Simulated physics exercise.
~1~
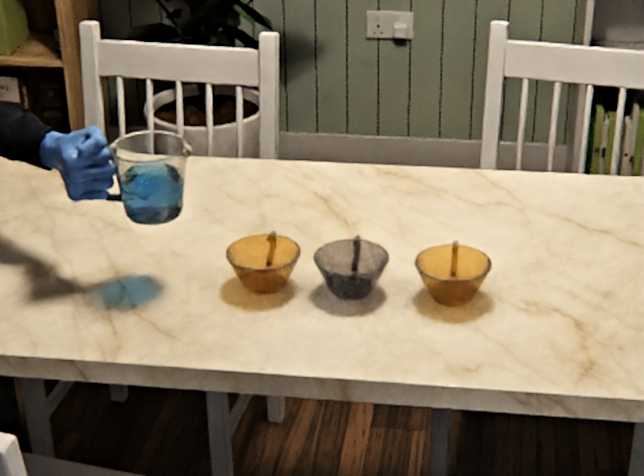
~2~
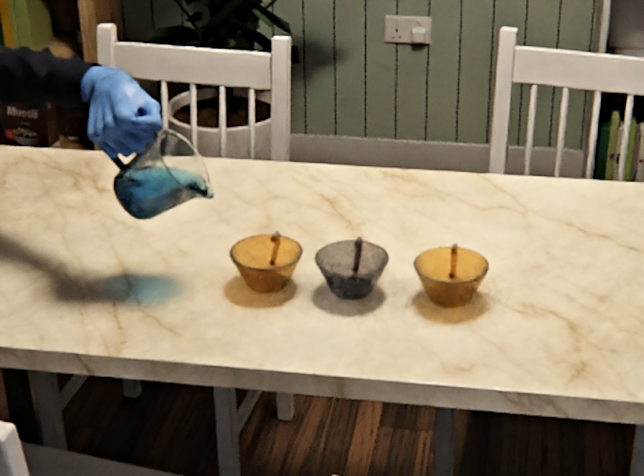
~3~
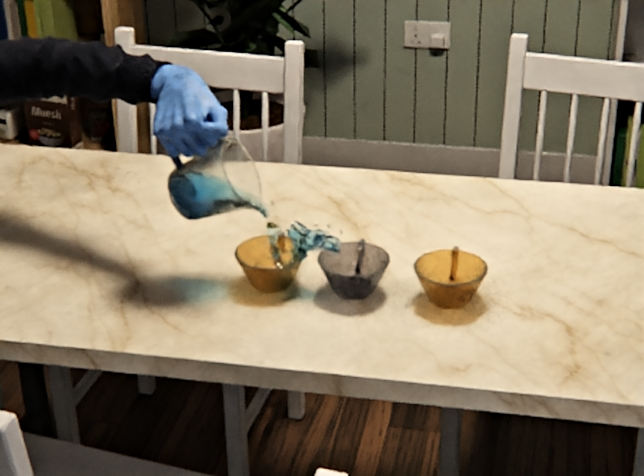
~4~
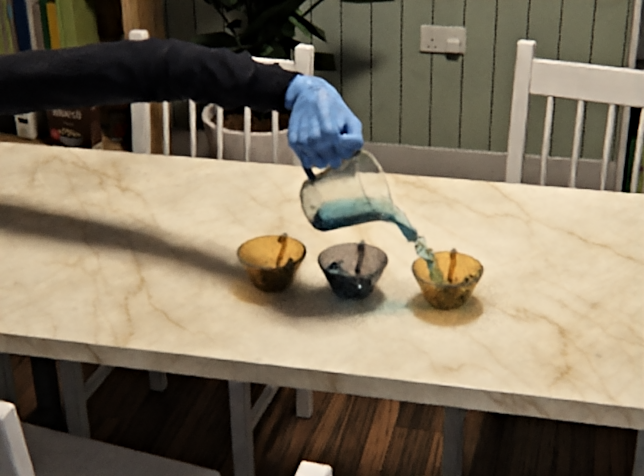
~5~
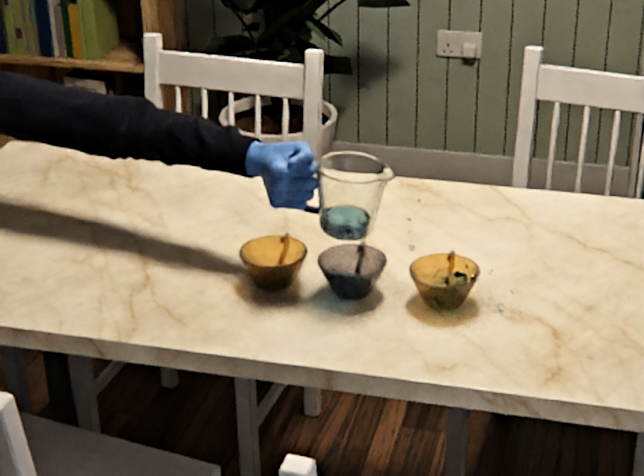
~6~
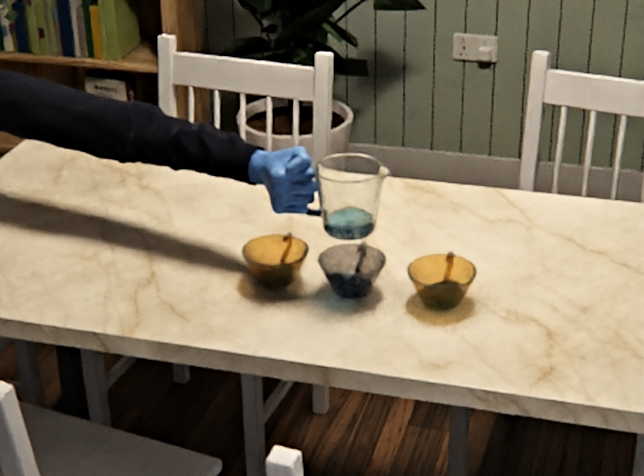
A blue-gloved hand in a dark sleeve holds a clear glass measuring jug of blue liquid above the left side of a pale marbled table, seen from slightly above in a room with white chairs and green panelling. Three small cups stand in a line, amber on the left, grey in the middle and amber on the right. The hand tips the jug rightwards and moves it right, pouring over the cups in turn, with some liquid splashing outside them. The jug then comes level and stays above the middle cup, a little blue liquid left inside, while the cups remain standing below.
